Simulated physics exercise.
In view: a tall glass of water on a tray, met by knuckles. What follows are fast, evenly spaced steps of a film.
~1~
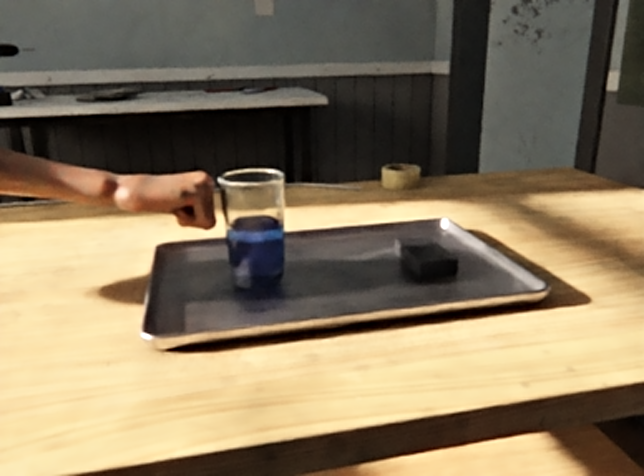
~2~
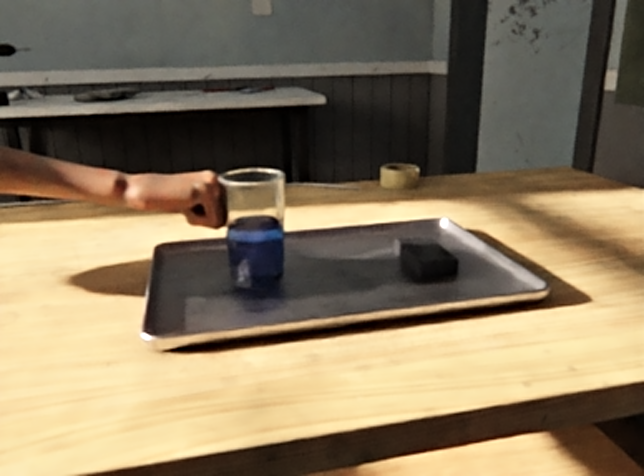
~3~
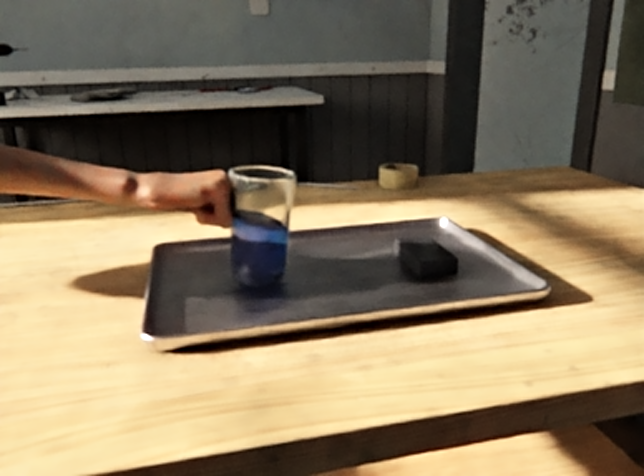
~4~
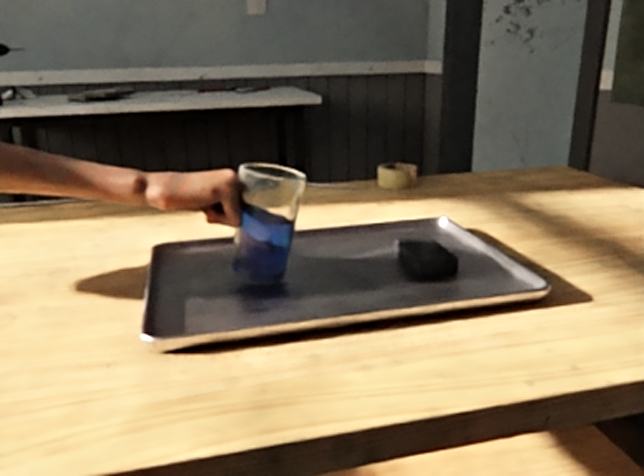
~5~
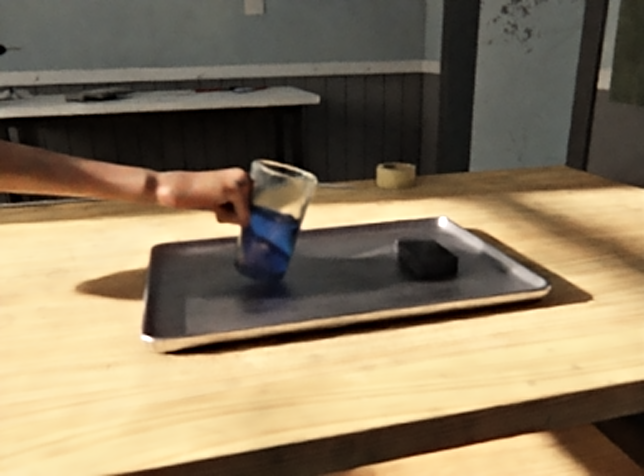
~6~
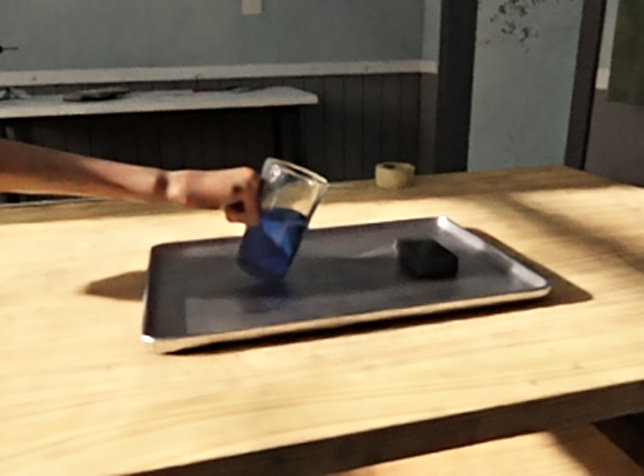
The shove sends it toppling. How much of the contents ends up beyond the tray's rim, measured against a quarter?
The loss from the tray stays within a quarter of the liquid.
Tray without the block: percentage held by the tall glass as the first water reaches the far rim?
Roughly 55 per cent.
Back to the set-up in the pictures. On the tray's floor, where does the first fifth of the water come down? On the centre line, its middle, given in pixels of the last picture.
I'd mark it somewhere roughly at pixel (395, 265).
A moment on, the tall glass is falling and 100 per cent is in the glass, 0 on the tray and 0 above or beyond its rim.
Next, the tall glass lies on its side and 85 per cent is in the glass, 4 on the tray and 10 above or beyond its rim.
Then the tall glass lies on its side and 45 per cent is in the glass, 35 on the tray and 19 above or beyond its rim.
Later the tall glass lies on its side and 23 per cent is in the glass, 61 on the tray and 16 above or beyond its rim.
At rest 85 per cent is held by tray and glass, 15 is off the tray.
